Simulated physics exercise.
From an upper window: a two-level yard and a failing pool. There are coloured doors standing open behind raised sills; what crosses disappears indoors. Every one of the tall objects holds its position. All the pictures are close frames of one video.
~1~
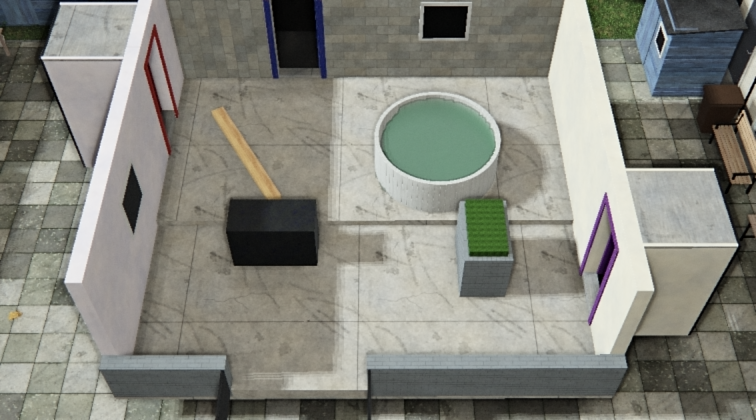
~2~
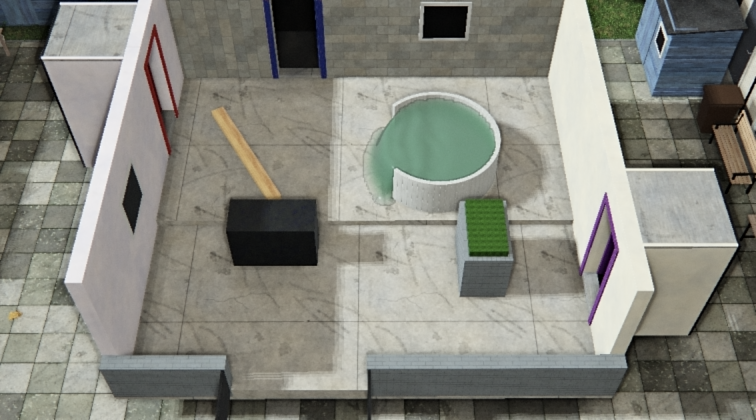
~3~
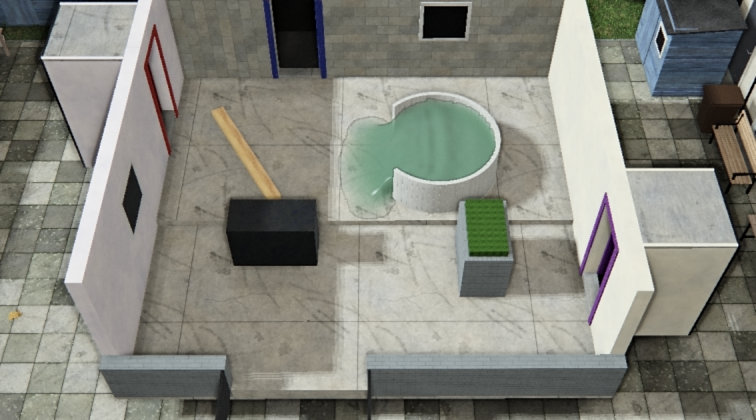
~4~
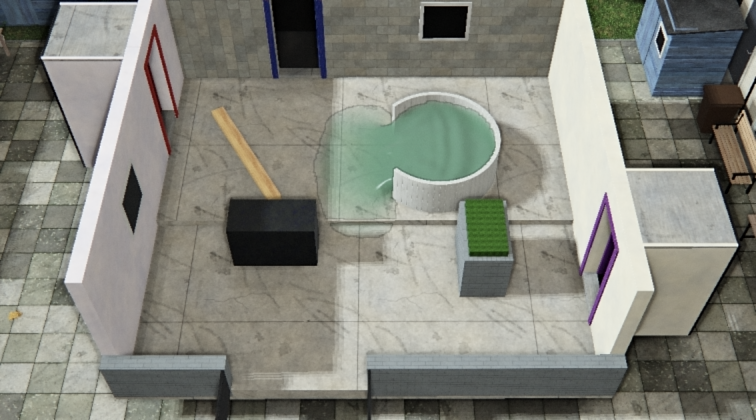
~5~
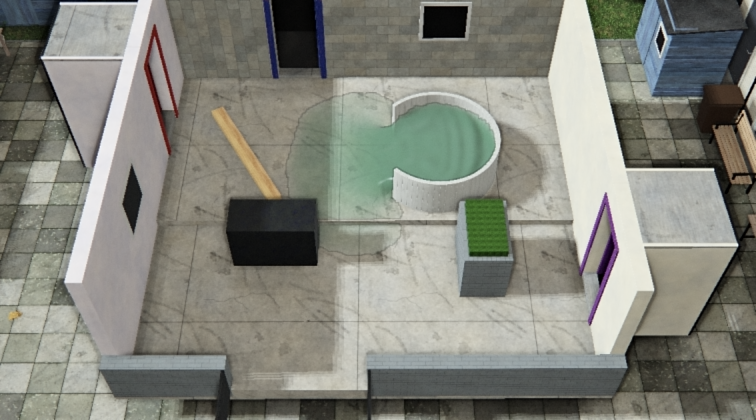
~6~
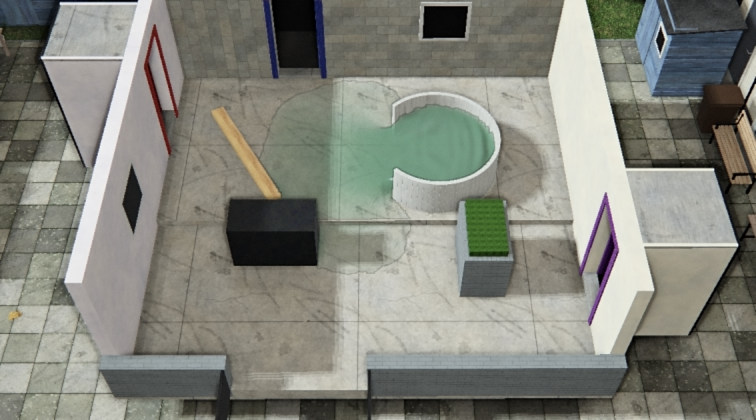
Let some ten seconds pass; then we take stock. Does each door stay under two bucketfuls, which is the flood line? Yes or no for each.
Blue door - no, it floods; red door - yes, stays under; purple door - yes, stays under.
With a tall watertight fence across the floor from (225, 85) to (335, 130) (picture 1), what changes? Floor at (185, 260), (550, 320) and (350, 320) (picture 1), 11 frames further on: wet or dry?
As listed: Under water, not flooded, flooded.
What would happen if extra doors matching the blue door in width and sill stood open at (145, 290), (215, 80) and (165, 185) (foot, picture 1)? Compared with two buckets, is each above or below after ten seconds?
Door one breaks the limit, door two breaks the limit, door three breaks the limit.
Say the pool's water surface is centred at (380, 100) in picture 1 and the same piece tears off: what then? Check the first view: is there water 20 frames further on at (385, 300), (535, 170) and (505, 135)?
Spared, spared, spared.
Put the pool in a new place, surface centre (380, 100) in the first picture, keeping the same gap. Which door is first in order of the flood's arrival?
The door meant here is the one in blue.
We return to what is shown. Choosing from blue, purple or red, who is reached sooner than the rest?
The door marked blue.
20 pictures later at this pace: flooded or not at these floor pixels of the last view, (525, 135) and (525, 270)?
Taking them as listed, I'd call them not wet and not wet.
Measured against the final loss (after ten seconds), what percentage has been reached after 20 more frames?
Working it through, I arrive at 25 per cent.
A moment on, water covers 35 % of the floor; the blue door under two buckets in, the red door not reached, the purple door not reached.
Next, water covers 45 % of the floor; the blue door under two buckets in, the red door wet at the sill, nothing in, the purple door not reached.
Then, water covers 50 % of the floor; the blue door over two buckets in, the red door under two buckets in, the purple door not reached.
Later, water covers 70 % of the floor; the blue door over two buckets in, the red door under two buckets in, the purple door not reached.
In the end, water covers 90 % of the floor; the blue door far over two buckets in, the red door under two buckets in, the purple door wet at the sill, nothing in.
